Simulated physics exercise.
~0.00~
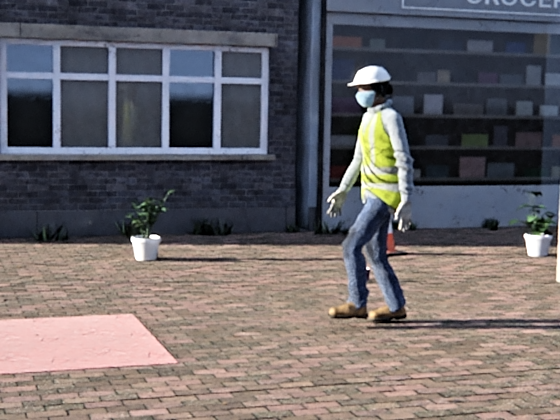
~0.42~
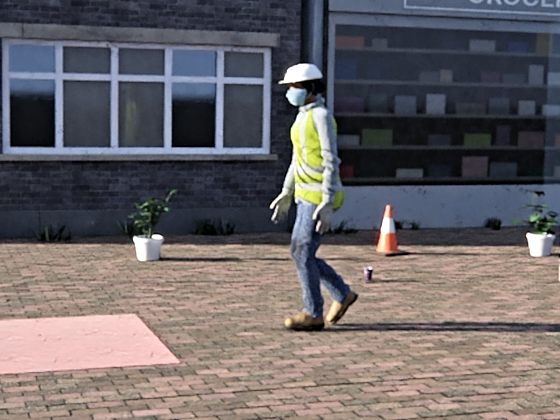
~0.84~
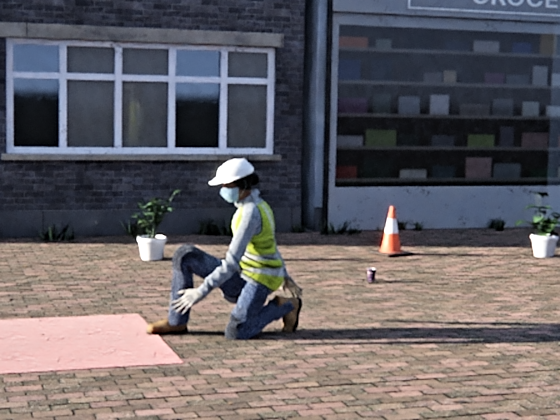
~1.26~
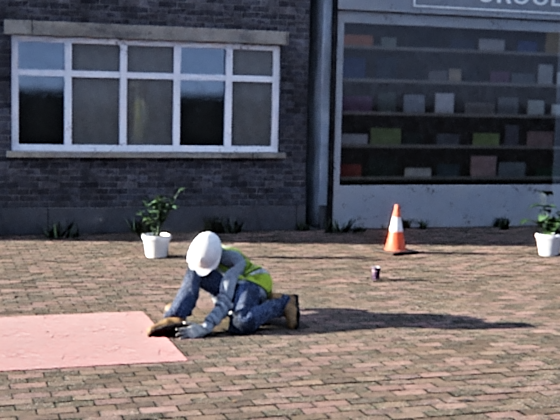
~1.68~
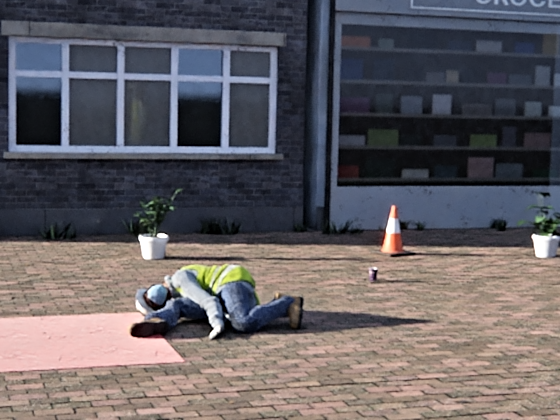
A person in a white hard hat, face mask, yellow safety vest and jeans walks left across a brick-paved square, past an orange and white cone and a small cup on the ground. Close to a red mat, the person drops to one knee, one gloved hand by the raised leg. Then the person sinks lower, bending forward with both hands down near the mat's edge. Finally the body folds over and slumps down, the head low beside the mat's near edge, with the chest and hips short of it.
